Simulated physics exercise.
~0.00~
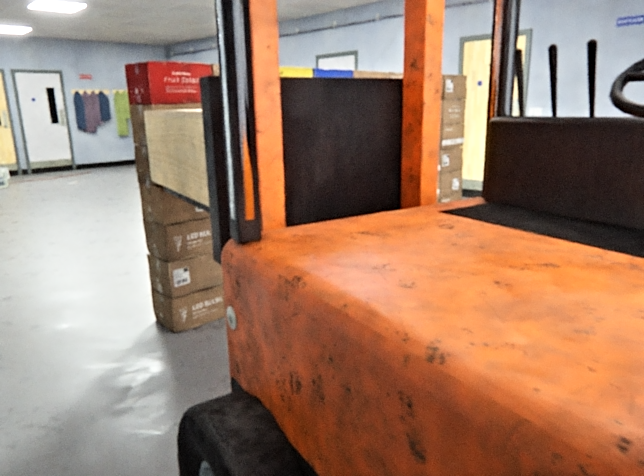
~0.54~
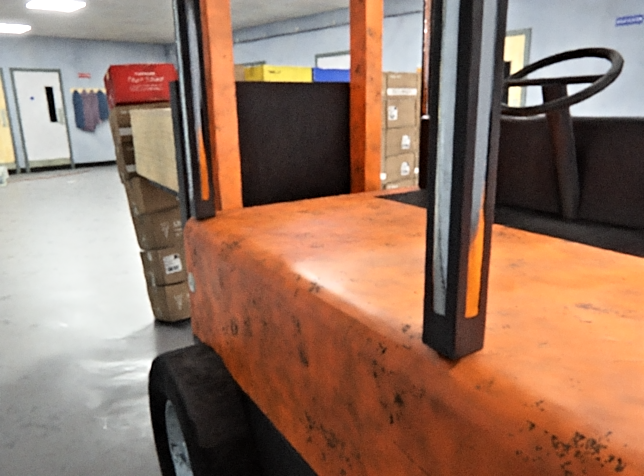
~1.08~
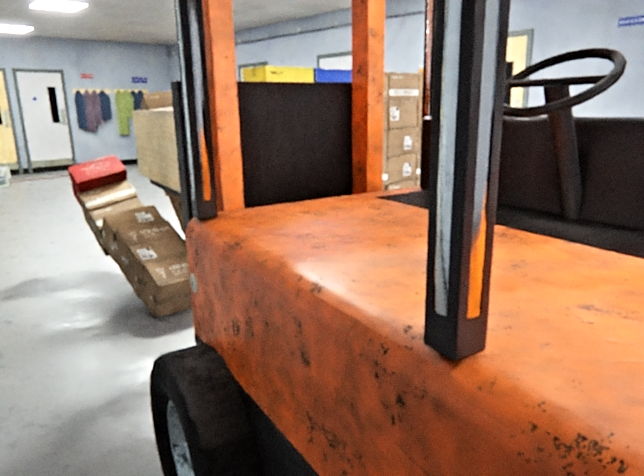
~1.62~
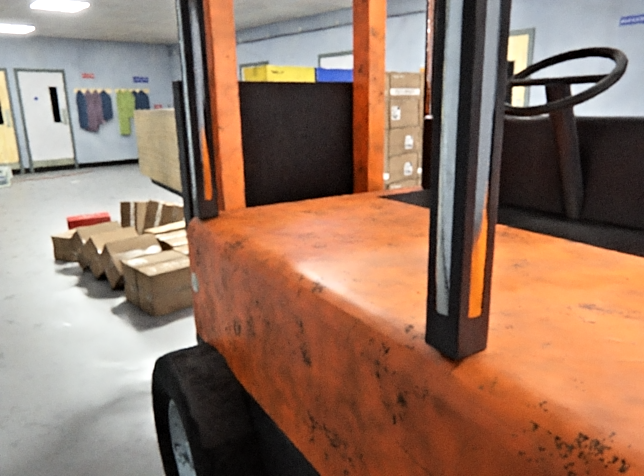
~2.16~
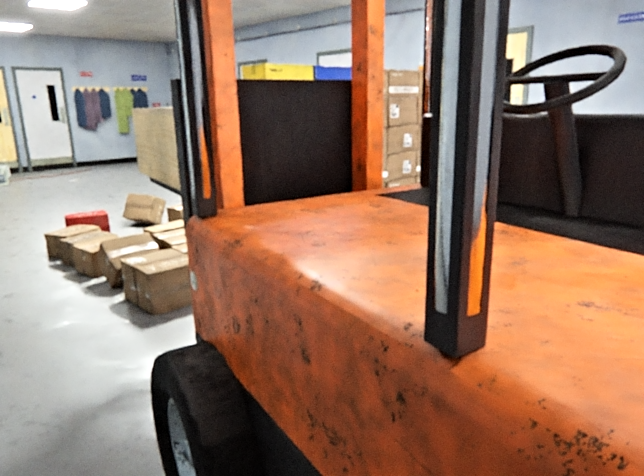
The footage shows an orange lift truck beside stacked cardboard cartons in a hallway as the near column, topped by a red carton, leans left and topples across the grey floor. The fallen cartons settle in a scattered row, while the yellow and blue cartons behind stay in place.
